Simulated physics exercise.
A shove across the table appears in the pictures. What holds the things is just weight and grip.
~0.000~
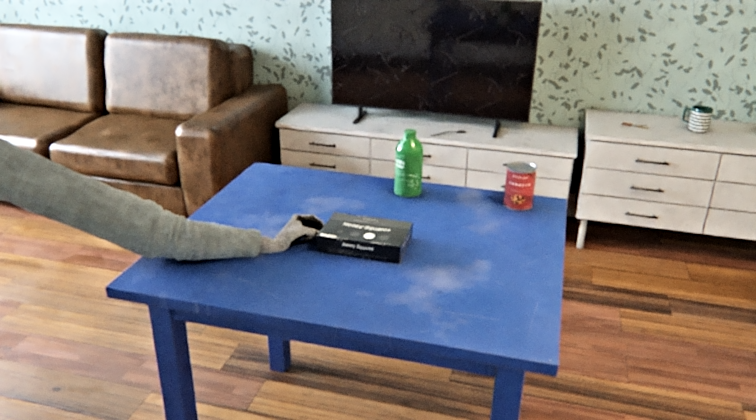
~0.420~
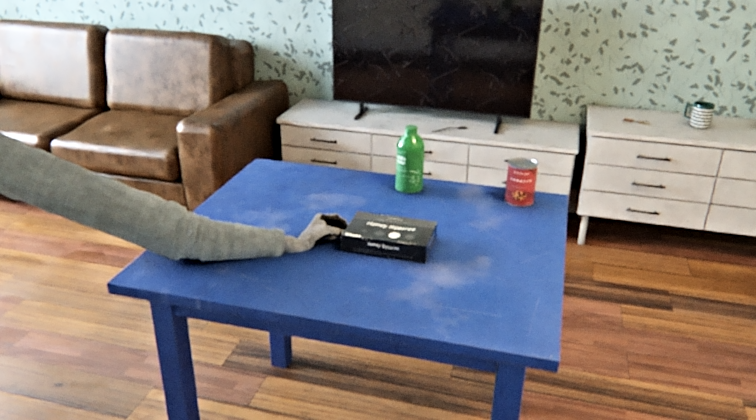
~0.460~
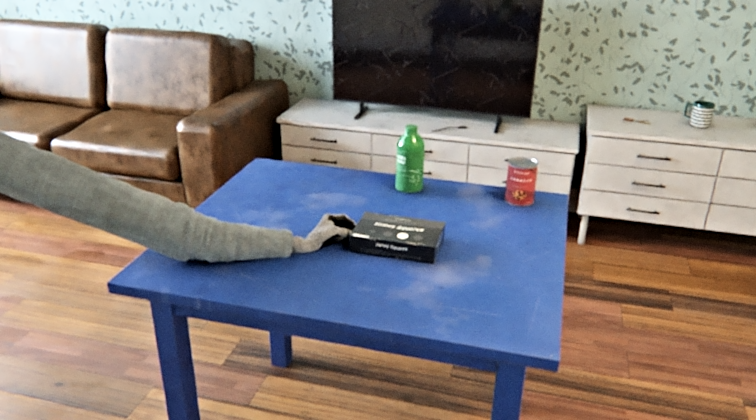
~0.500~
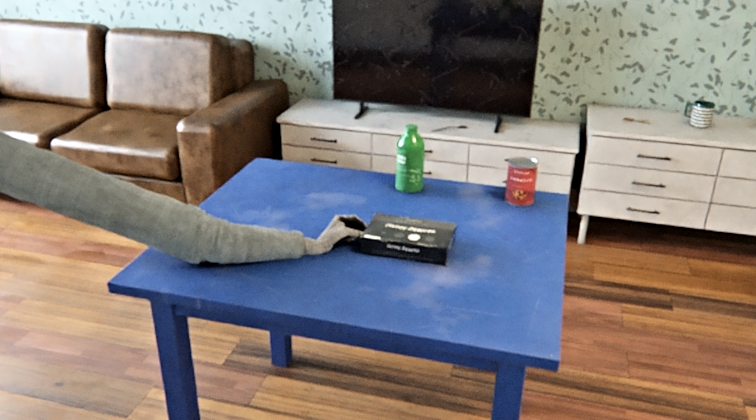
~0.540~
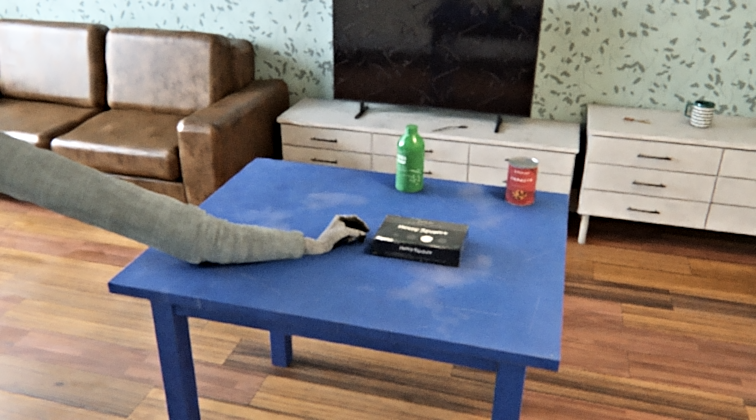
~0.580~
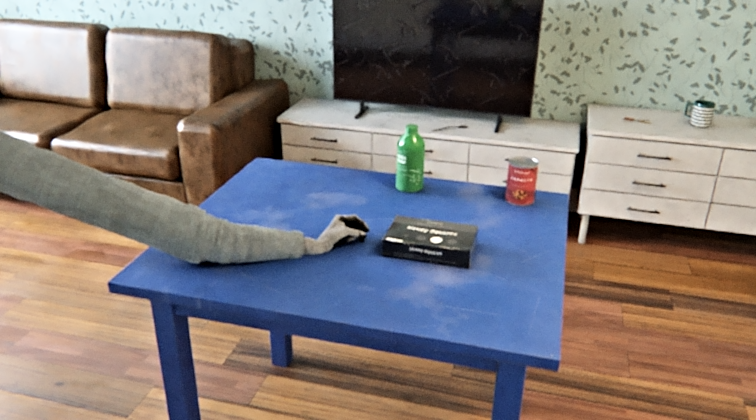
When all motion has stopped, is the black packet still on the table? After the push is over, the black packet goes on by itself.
Yes: It will end up on the table.
Around 0.82 s, black packet displaced a little near (447, 243).
Around 1.06 s, black packet resting near (447, 243).
Finally (1.3 s), moved from the start, black packet. Final places as the last picture's camera would see them, black packet near (447, 243).
